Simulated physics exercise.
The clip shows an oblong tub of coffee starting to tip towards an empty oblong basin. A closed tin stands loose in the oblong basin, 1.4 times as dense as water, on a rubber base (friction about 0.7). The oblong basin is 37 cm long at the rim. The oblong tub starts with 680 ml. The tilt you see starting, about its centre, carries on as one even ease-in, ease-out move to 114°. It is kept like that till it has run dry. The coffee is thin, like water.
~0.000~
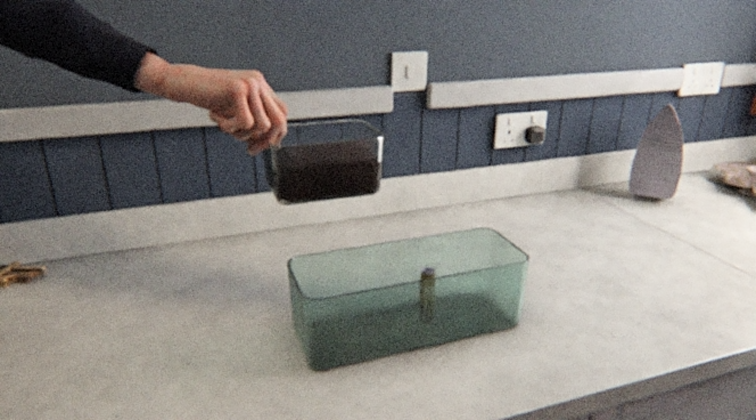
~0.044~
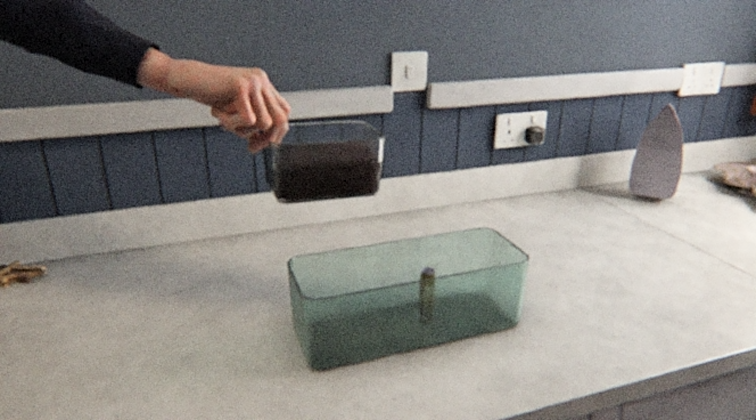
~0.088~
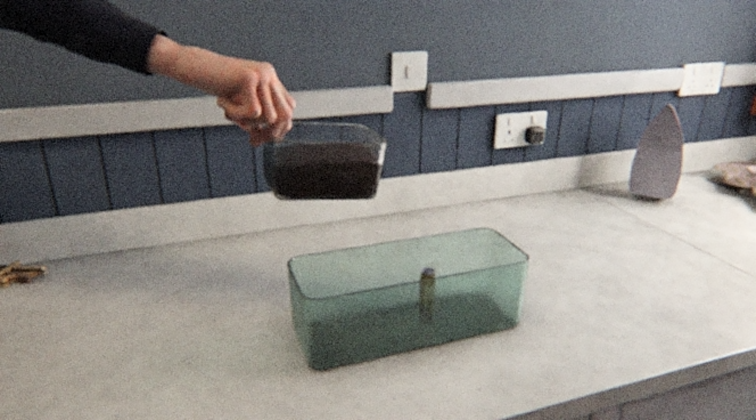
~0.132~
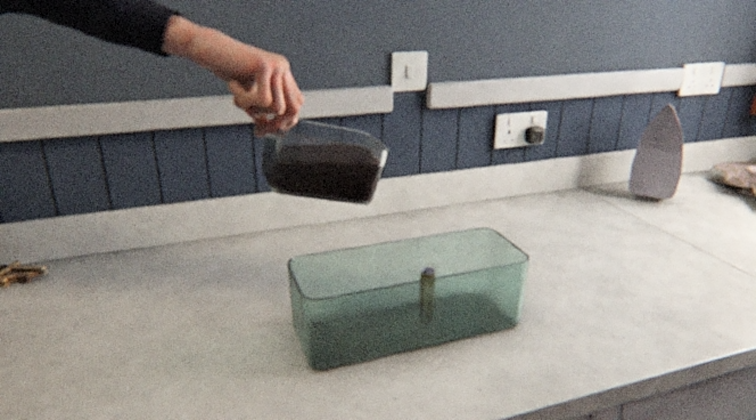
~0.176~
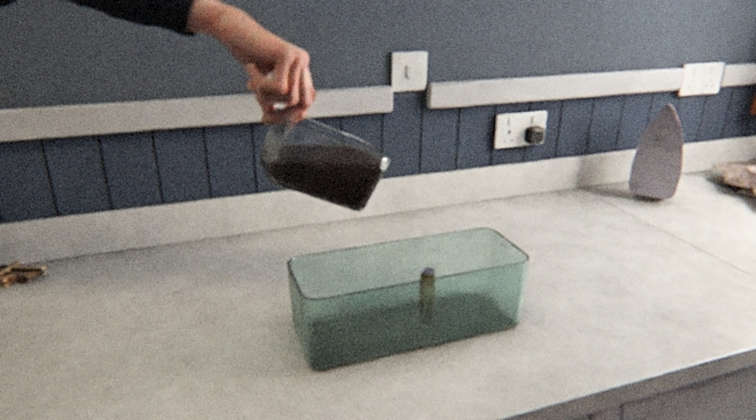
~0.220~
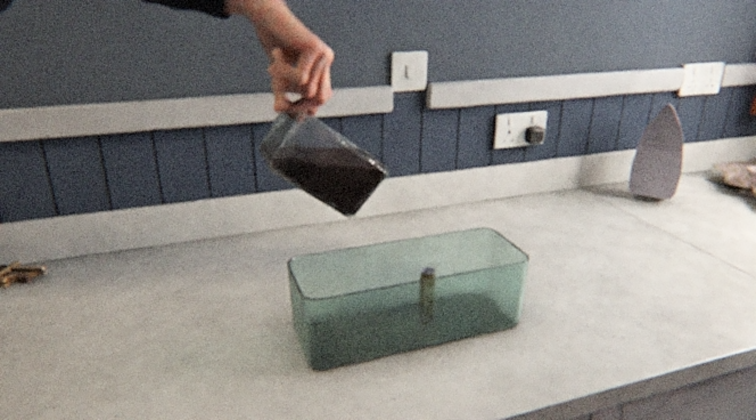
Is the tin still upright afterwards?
The tin goes over.
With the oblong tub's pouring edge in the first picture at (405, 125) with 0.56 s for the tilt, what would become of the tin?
Then it stays up.
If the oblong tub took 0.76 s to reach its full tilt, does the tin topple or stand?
The tin falls.
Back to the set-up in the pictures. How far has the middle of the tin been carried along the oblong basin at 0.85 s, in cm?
Some 7 cm.
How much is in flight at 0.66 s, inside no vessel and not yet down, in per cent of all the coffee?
Some 5 per cent.
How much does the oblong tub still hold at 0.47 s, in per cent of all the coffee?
About 16 per cent.
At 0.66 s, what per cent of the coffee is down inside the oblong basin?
Near 92 in a hundred.
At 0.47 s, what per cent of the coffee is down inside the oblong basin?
Near 28 in a hundred.
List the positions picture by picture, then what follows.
It leans 0°; its right rim is at (374, 129); the coffee meets the walls at (269, 158) and (370, 148); the oblong basin's rim runs from (295, 280) to (511, 243); the tin's top is at (428, 273), in the first frame.
It leans 2°; its right rim is at (374, 131); the coffee meets the walls at (269, 158) and (370, 149), in the second frame.
It leans 7°; its right rim is at (376, 135); the coffee meets the walls at (269, 156) and (370, 149), in the third frame.
It leans 15°; its right rim is at (378, 143); the coffee meets the walls at (269, 154) and (372, 152), in the fourth frame.
It leans 26°; its right rim is at (379, 154); the coffee meets the walls at (269, 153) and (375, 154), in the fifth frame.
It leans 38°; its right rim is at (378, 166); the coffee meets the walls at (266, 151) and (372, 157); 1 per cent is over the edge, in the sixth frame.
Then, 0.47 s in, the tilt is 107° and 15 per cent is still to pour; the tin stands where it began.
Then, 0.66 s in, the tilt is 114° and 1 per cent is still to pour; the tin leans 18°.
Then, 0.85 s in, the tilt is 114° and 0 per cent is still to pour; the tin lies on its side.
Then, 1.06 s in, the tilt is 114° and 0 per cent is still to pour; the tin lies on its side.
Finally, the tin lies on its side.
